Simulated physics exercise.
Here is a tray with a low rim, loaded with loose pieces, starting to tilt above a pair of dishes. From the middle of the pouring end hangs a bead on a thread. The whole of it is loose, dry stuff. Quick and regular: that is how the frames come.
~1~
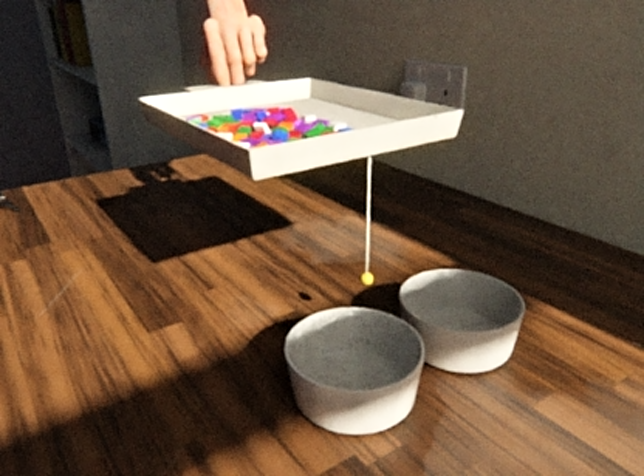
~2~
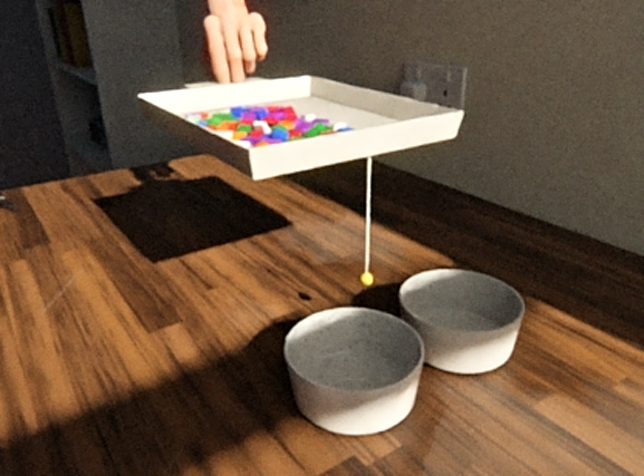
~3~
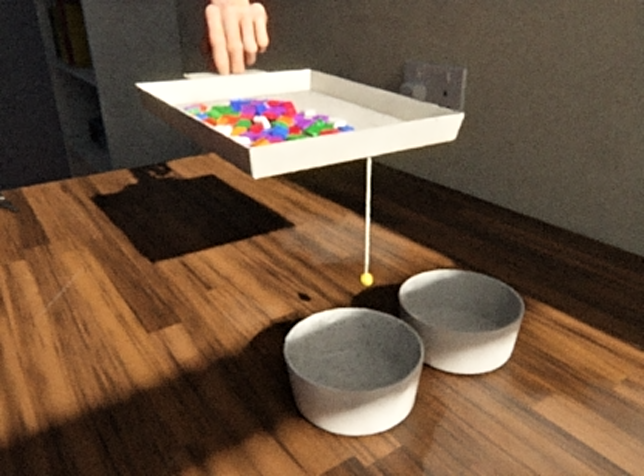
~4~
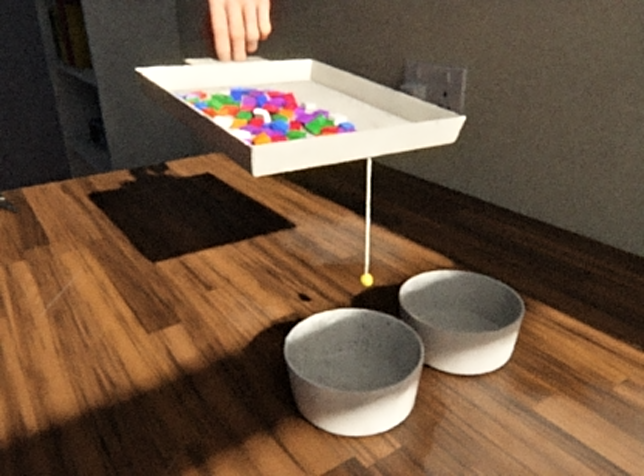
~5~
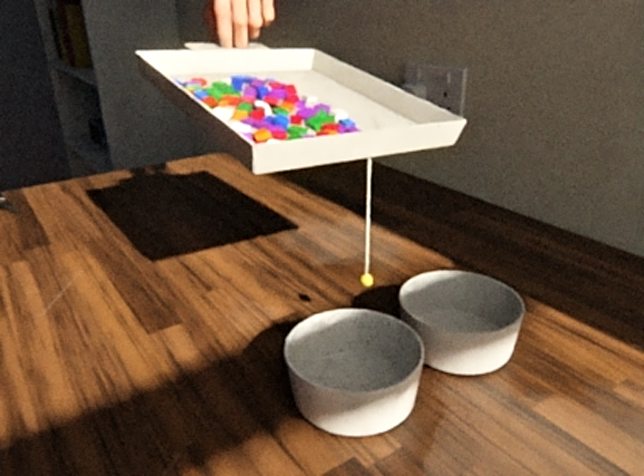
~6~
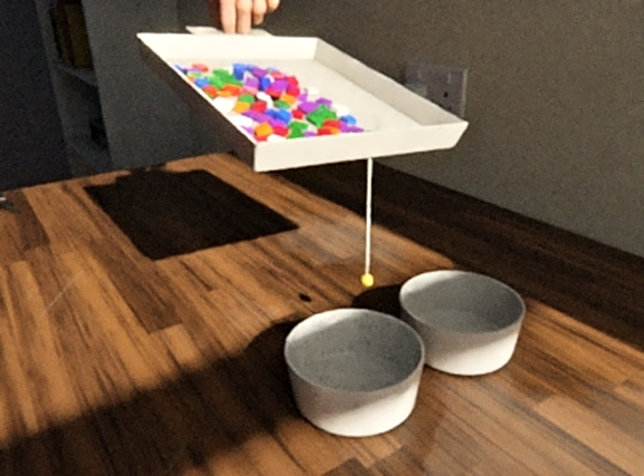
To begin with, a hand grips the far edge of a nearly level white tray of colourful loose pieces above two grey dishes, a yellow bead hanging from its near end. The hand then raises the far side, steadily steepening the tray's slant, while the pieces stay bunched toward the left and the dishes remain still.
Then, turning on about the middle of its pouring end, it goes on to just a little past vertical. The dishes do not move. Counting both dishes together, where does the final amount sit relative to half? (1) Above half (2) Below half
The answer is 1.
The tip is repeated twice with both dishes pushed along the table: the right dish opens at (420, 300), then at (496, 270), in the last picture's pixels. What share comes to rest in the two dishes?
60% for the first placement, 60% for the second.
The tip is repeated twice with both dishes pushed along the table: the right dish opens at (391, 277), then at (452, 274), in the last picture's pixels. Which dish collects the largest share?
First place: The rightmost one; second place: The rightmost one.
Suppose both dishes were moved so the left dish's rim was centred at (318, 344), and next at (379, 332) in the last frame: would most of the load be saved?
First try: Higher than half; second try: Higher than half.
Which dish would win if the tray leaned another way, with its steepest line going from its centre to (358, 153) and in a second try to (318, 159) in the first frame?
So, first the left-side one, then the left-side one.
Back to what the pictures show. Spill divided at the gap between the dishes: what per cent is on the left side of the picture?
It comes to about 20 percent.
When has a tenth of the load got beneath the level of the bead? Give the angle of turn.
About 105 degrees.
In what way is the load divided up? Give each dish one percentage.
Per hundred pieces: Left dish roughly 20, right dish roughly 60.
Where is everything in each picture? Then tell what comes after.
The first frame shows corners of the pouring end at (253, 148) and (457, 110), level; middle of the load at (261, 129), mosaic tiles; left dish at (399, 402); right dish at (507, 344); bead on its thread at (367, 279).
The second frame shows corners of the pouring end at (253, 147) and (457, 111), level; middle of the load at (261, 128).
The third frame shows corners of the pouring end at (253, 146) and (457, 113), tipped barely, lowest at the right corner; middle of the load at (261, 124).
The fourth frame shows corners of the pouring end at (255, 145) and (459, 116), tipped a little, lowest at the right corner; middle of the load at (262, 116).
The fifth frame shows corners of the pouring end at (257, 143) and (460, 119), tipped a little, lowest at the right corner; middle of the load at (263, 109).
The sixth frame shows corners of the pouring end at (259, 141) and (461, 122), tipped a little, lowest at the right corner; middle of the load at (264, 101); left dish at (399, 404); right dish at (507, 346).
Soon, tray tipped steeply; all on the tray.
A while on, tray tipped right over; nearly all on the tray; a stray few in the right dish; a stray few outside both; a stray few in the air.
Towards the end, tray tipped past a quarter turn; about a quarter in the left dish; about two thirds in the right dish; about a quarter outside both.
Finally, tray tipped past a quarter turn; about a quarter in the left dish; about two thirds in the right dish; about a quarter outside both.
